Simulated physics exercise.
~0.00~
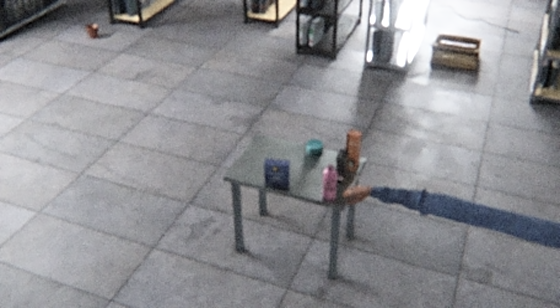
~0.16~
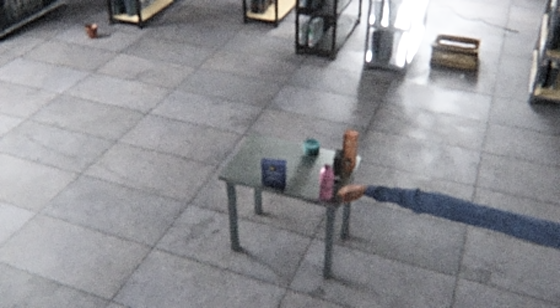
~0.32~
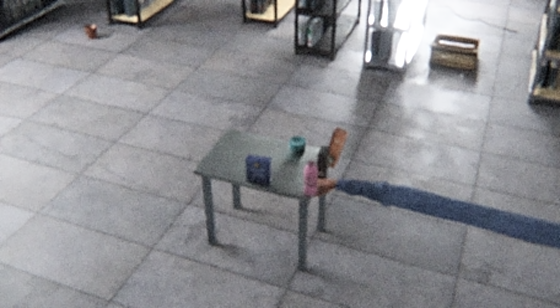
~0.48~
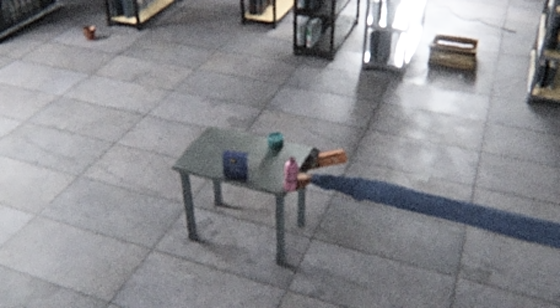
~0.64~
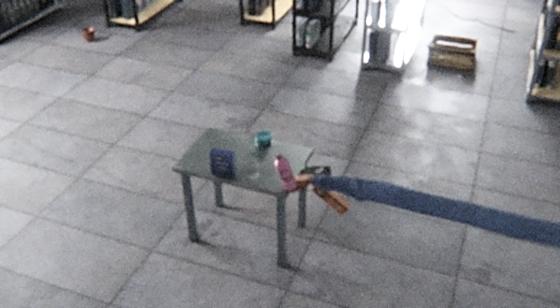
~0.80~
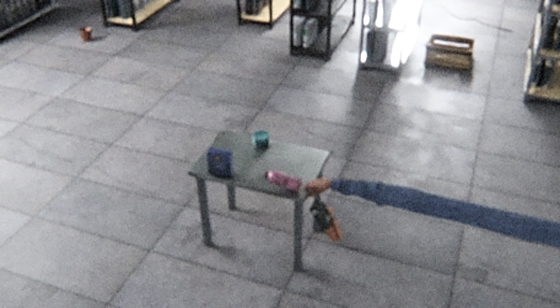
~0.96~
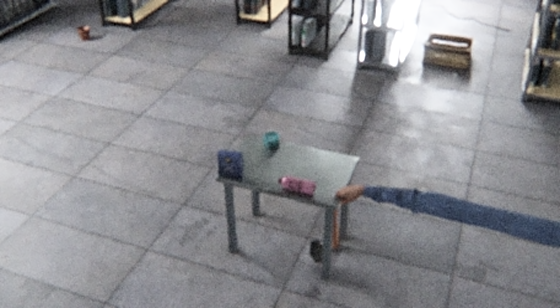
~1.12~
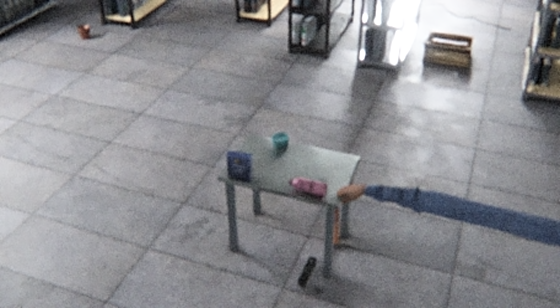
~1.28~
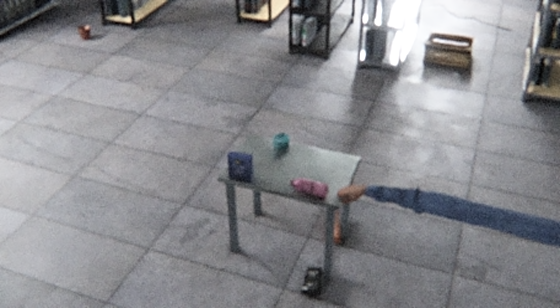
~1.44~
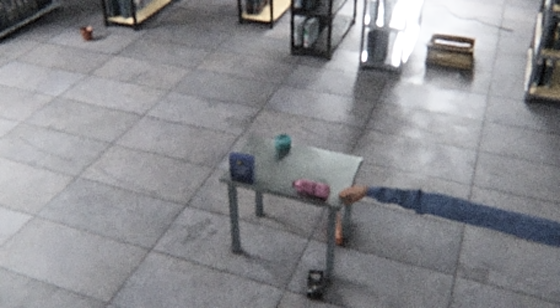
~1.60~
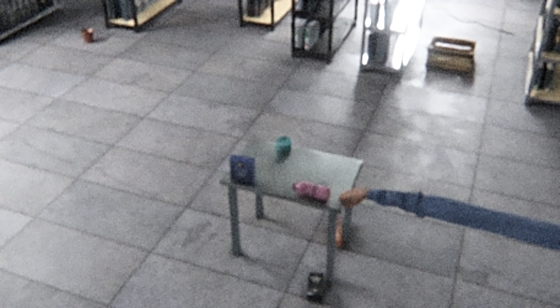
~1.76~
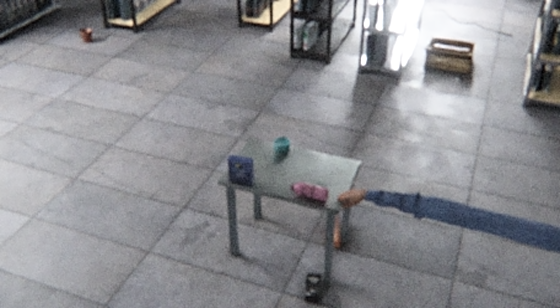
A blue-sleeved arm shoving a small table left, then back right, toppling a pink bottle as orange and black items fall off.
